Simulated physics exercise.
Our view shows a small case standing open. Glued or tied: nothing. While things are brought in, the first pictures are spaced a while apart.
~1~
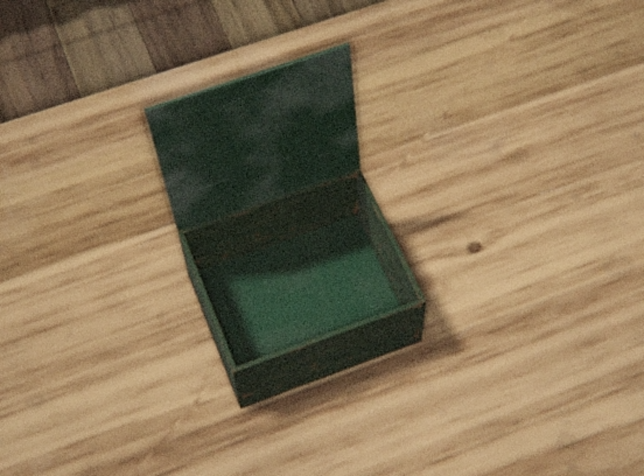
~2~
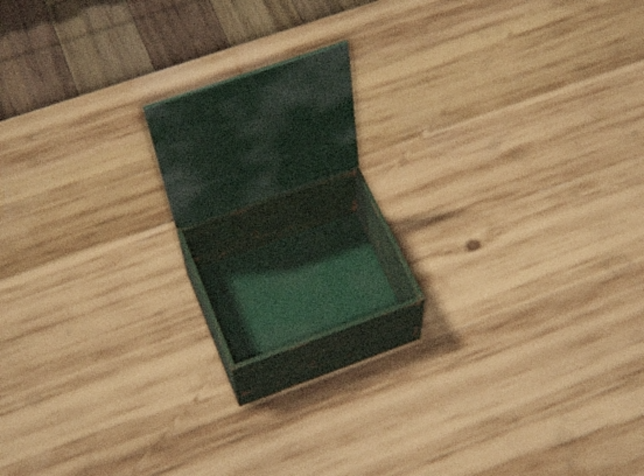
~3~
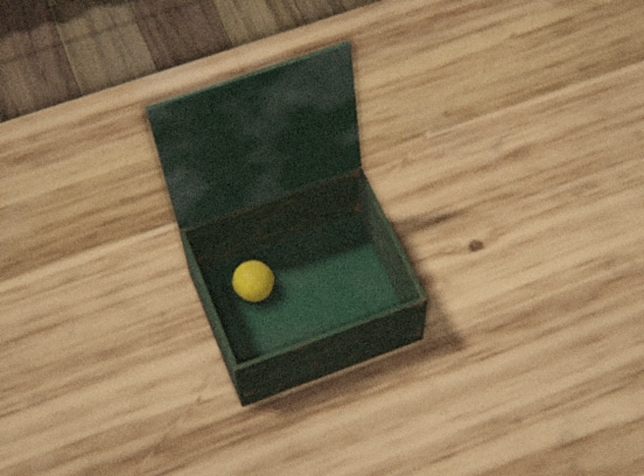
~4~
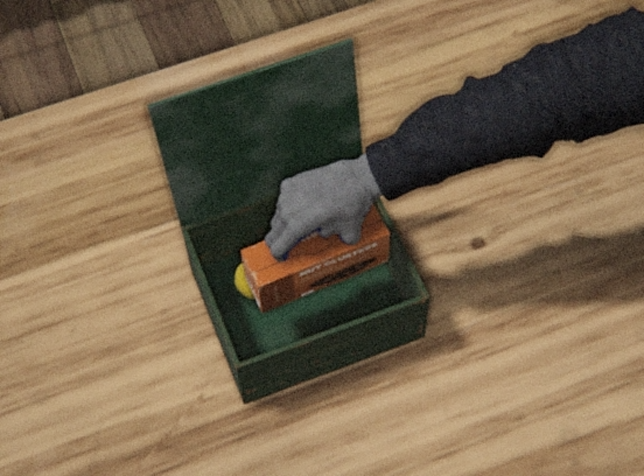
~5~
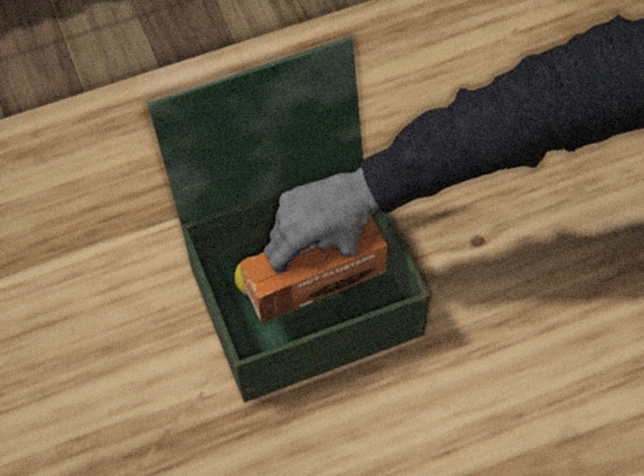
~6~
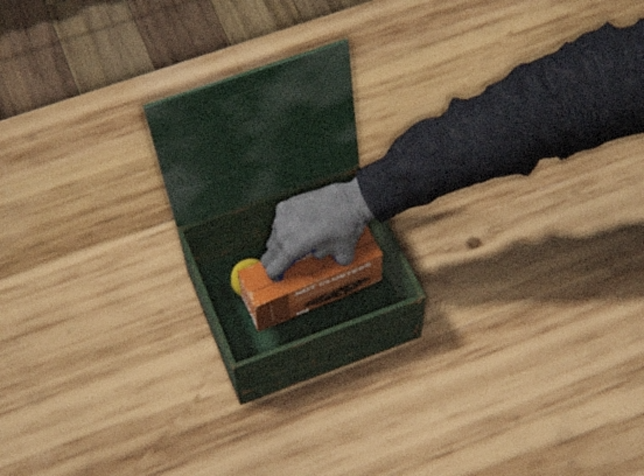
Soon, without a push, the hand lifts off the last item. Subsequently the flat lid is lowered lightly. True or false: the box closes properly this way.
True.
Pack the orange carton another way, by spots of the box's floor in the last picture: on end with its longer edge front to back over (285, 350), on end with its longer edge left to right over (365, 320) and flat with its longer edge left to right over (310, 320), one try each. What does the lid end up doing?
Open, Open, Closed.
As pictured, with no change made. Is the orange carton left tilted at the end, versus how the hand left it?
As it turns out, it keeps its original angle.
Then, 0.90 s past the last view, lid starting down; orange carton displaced a little near (312, 297).
Then, 1.50 s past the last view, lid 65° above the rim; orange carton displaced a little near (312, 297).
Then, 1.80 s past the last view, lid 40° above the rim; orange carton displaced a little near (312, 297).
Then, 2.10 s past the last view, lid 7° above the rim; orange carton displaced a little near (312, 297).
Finally, lid shut; moved from the start, orange carton; yellow lemon still in place. Final places as the last picture's camera would see them, orange carton near (312, 297).
